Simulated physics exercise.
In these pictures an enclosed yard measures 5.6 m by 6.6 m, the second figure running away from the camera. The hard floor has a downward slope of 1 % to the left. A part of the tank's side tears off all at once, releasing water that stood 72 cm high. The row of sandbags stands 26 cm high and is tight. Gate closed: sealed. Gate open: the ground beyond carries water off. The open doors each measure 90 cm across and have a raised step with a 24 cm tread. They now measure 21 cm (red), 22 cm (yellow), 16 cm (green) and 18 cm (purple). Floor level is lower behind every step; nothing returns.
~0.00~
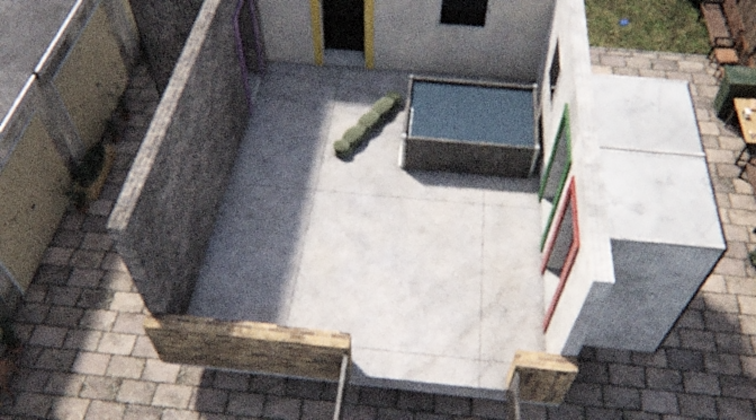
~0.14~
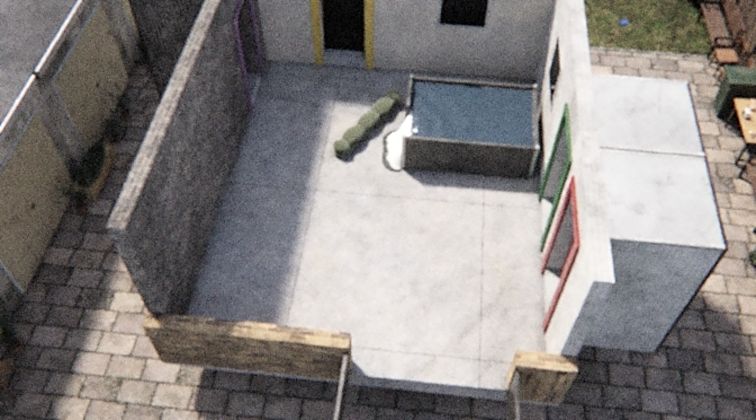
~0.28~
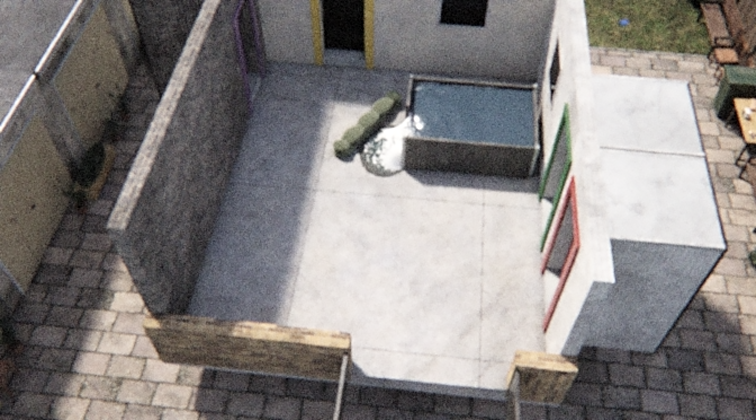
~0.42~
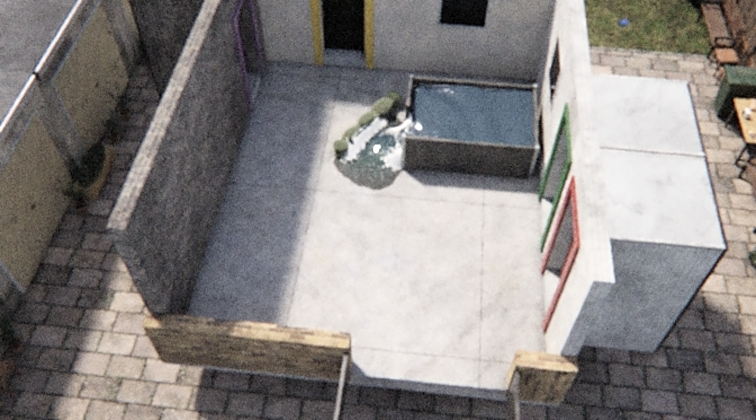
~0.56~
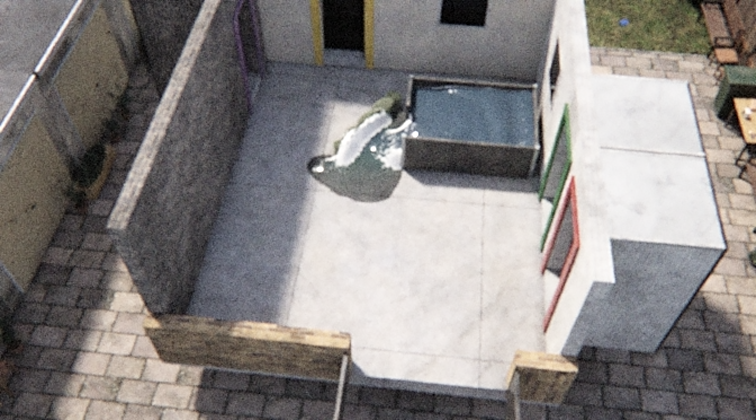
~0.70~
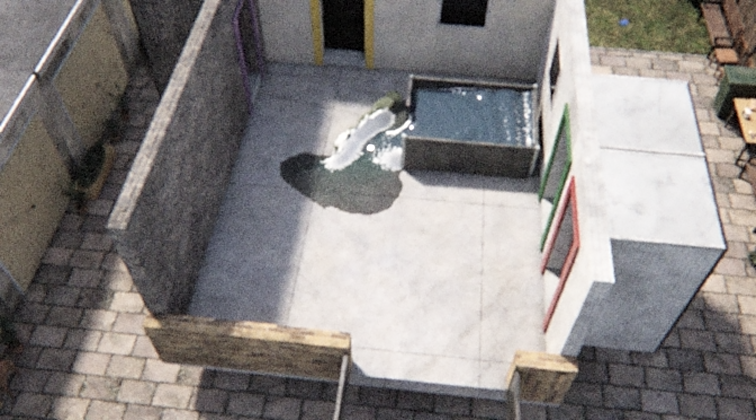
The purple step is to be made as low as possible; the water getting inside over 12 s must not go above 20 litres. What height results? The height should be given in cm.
It would have to be roughly 5.5 cm high.
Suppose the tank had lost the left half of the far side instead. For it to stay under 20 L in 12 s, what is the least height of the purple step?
Some 23 centimetres.
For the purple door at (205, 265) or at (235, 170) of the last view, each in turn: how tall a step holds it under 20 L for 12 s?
Minimums: Roughly 14.5 cm and 12.5 cm.
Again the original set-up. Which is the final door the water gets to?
Final door: Green.
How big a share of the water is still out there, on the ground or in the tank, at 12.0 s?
Remaining share: Around 90 %.
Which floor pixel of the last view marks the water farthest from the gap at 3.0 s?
Pixel: About (179, 341).
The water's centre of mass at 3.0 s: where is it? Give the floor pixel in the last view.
Around (377, 174).
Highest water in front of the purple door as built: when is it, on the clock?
Roughly at 2.6 s.
After 1.4 s water covers 25 % of the floor, deepest (51 cm) near (366, 141); it has not reached the purple door.
After 3.0 s water covers 50 % of the floor, deepest (35 cm) near (179, 341); 8 cm at the purple door, 0 litres in over its 18 cm step.
After 12.0 s water covers 95 % of the floor, deepest (12 cm) near (217, 220); 8 cm at the purple door, 0 litres in over its 18 cm step.
At the purple door as built, the water arrived by 2.2 s and peaked near 10 cm at 2.6 s.
Run again over the same 12 s with other heights there, 33 litres in over 4.5 cm, 12 litres over 6 cm. The limit of 20 litres is kept from about 5.5 cm up.
